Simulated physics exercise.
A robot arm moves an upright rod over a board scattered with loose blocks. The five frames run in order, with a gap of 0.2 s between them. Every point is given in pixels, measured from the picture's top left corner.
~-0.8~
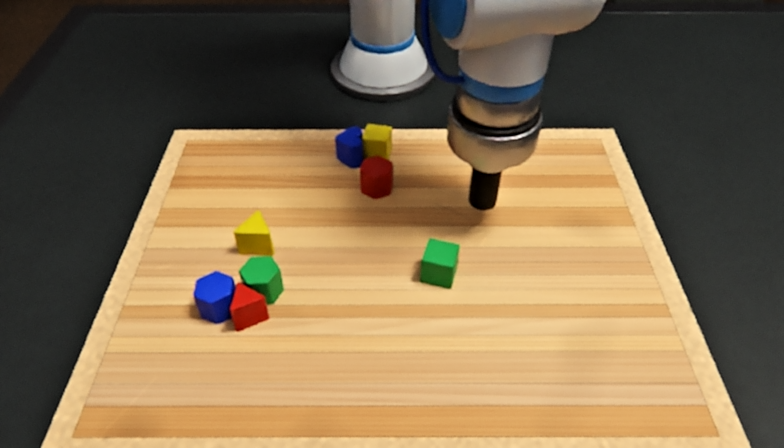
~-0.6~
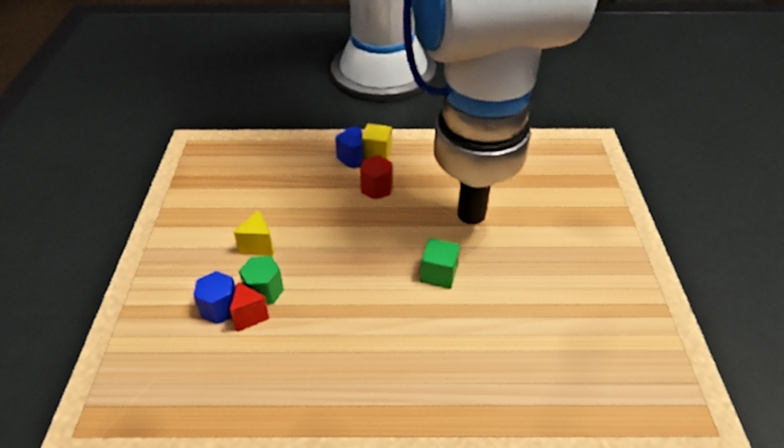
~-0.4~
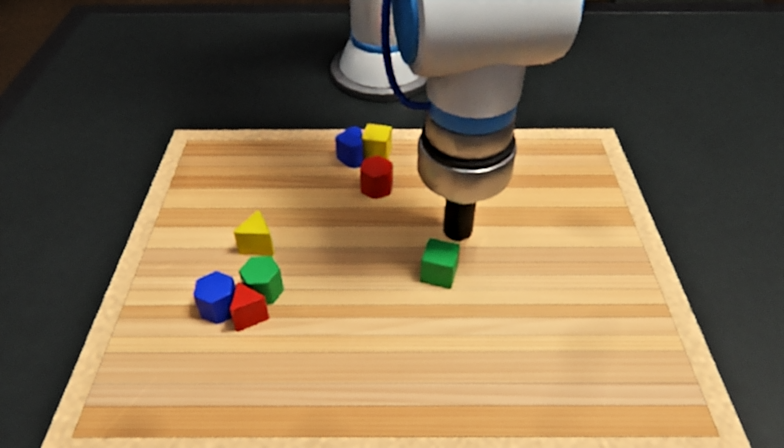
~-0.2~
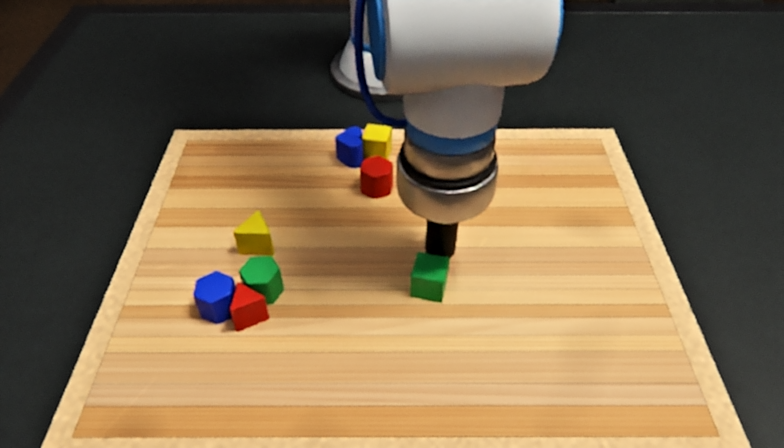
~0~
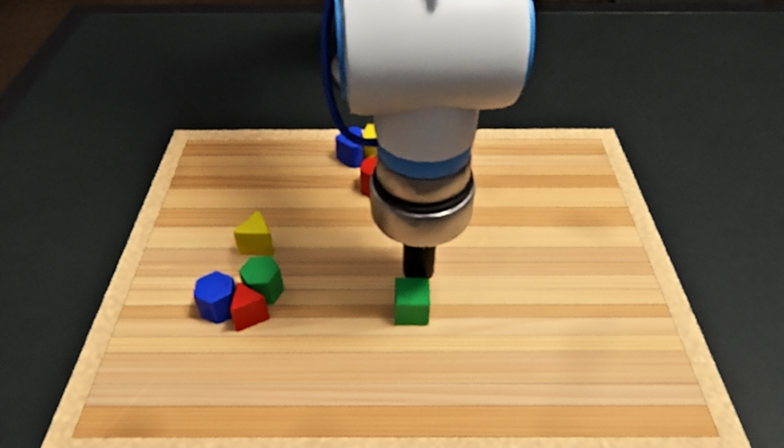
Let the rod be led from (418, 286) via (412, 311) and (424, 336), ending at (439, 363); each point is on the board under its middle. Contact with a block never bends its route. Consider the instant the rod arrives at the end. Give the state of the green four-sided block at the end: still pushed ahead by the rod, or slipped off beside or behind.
I'd say the green four-sided block has slipped off and sits beside or behind the rod.
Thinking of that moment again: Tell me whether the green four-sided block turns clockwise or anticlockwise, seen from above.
Spin direction: Clockwise.
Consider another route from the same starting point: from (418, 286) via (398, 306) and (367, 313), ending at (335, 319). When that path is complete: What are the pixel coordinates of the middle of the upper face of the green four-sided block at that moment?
It will end up at (400, 314).
What follows on the original path. Halfway along, rod (418, 309); green four-sided block (402, 329), turned 35° clockwise.
At the end, rod (440, 348); green four-sided block (401, 343), turned 65° clockwise.
